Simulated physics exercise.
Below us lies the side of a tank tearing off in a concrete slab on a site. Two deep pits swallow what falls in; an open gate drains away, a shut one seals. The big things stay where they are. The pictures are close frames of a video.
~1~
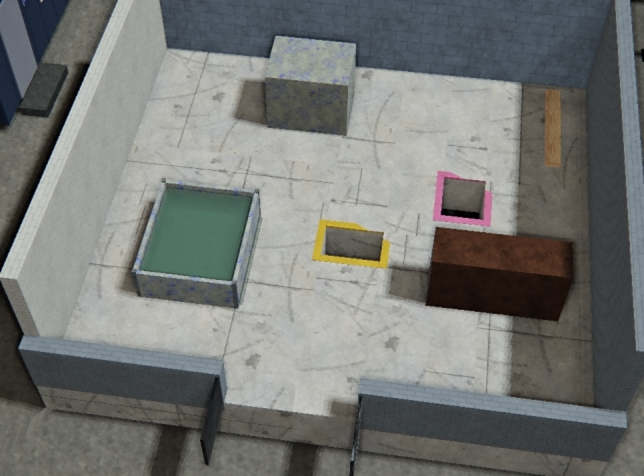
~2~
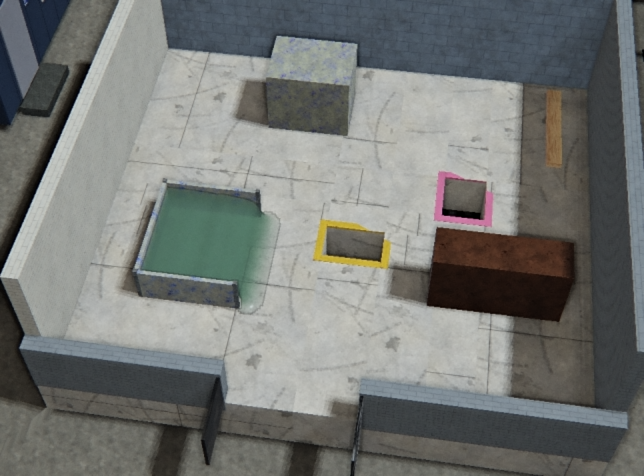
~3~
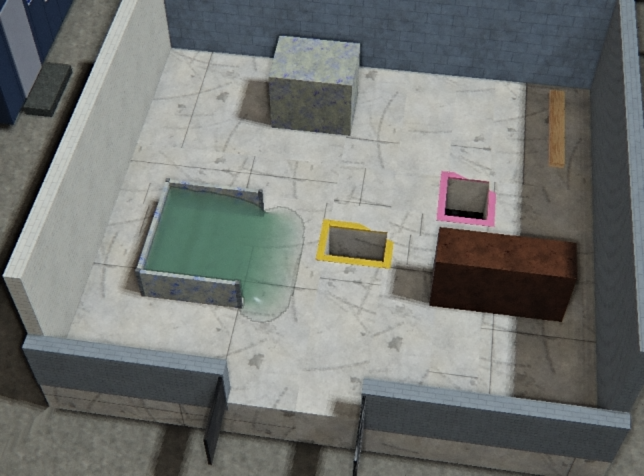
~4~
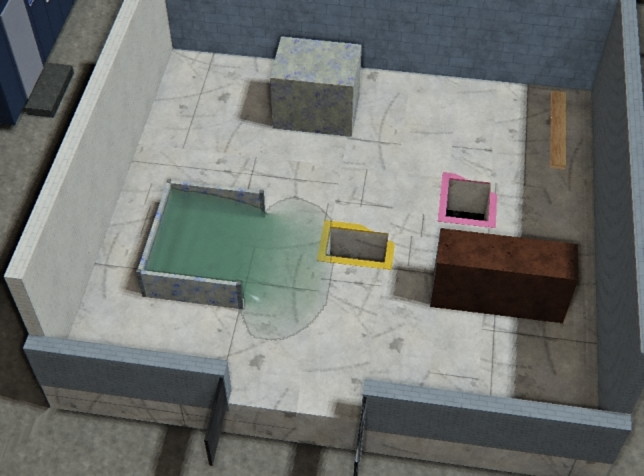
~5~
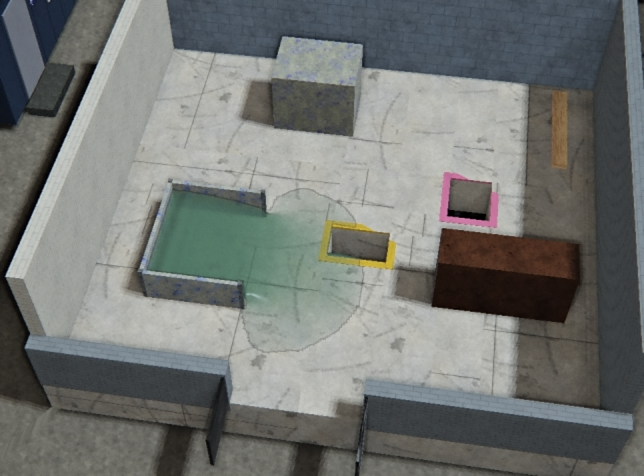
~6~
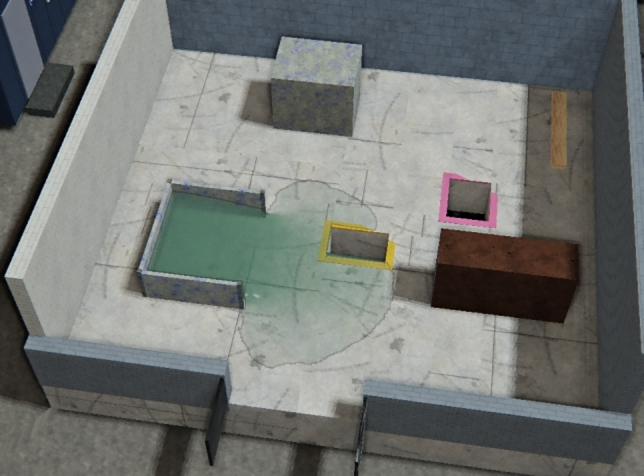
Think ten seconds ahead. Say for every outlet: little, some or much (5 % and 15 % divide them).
The gate takes between 5 and 15 %; the yellow pit takes above 15 %; the pink pit takes between 5 and 15 %.
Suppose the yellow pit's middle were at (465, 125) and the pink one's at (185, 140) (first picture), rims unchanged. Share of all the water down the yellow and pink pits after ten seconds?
Per cent: Yellow 8, pink 0.
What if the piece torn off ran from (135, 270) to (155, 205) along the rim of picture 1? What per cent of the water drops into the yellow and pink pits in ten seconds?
Parts in a hundred: Yellow 2, pink 0.
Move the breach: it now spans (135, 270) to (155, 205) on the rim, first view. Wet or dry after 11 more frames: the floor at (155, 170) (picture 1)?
At that place: Wet.
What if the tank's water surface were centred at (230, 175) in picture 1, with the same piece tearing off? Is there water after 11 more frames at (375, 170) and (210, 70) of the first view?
One after the other: Awash, clear.
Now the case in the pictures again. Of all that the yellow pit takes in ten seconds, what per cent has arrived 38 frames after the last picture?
Close to 90 %.
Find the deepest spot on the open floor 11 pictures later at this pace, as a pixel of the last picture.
Near (427, 298).
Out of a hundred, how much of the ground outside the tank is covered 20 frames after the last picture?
Near 35 in a hundred.
A moment on, water covers 20 % of the floor; the gate 0 %, the yellow pit 9 %, the pink pit 0 %.
Next, water covers 35 % of the floor; the gate 1 %, the yellow pit 16 %, the pink pit 1 %.
Then, water covers 35 % of the floor; the gate 3 %, the yellow pit 22 %, the pink pit 4 %.
Later, water covers 35 % of the floor; the gate 5 %, the yellow pit 25 %, the pink pit 7 %.
In the end, water covers 50 % of the floor; the gate 10 %, the yellow pit 29 %, the pink pit 10 %.
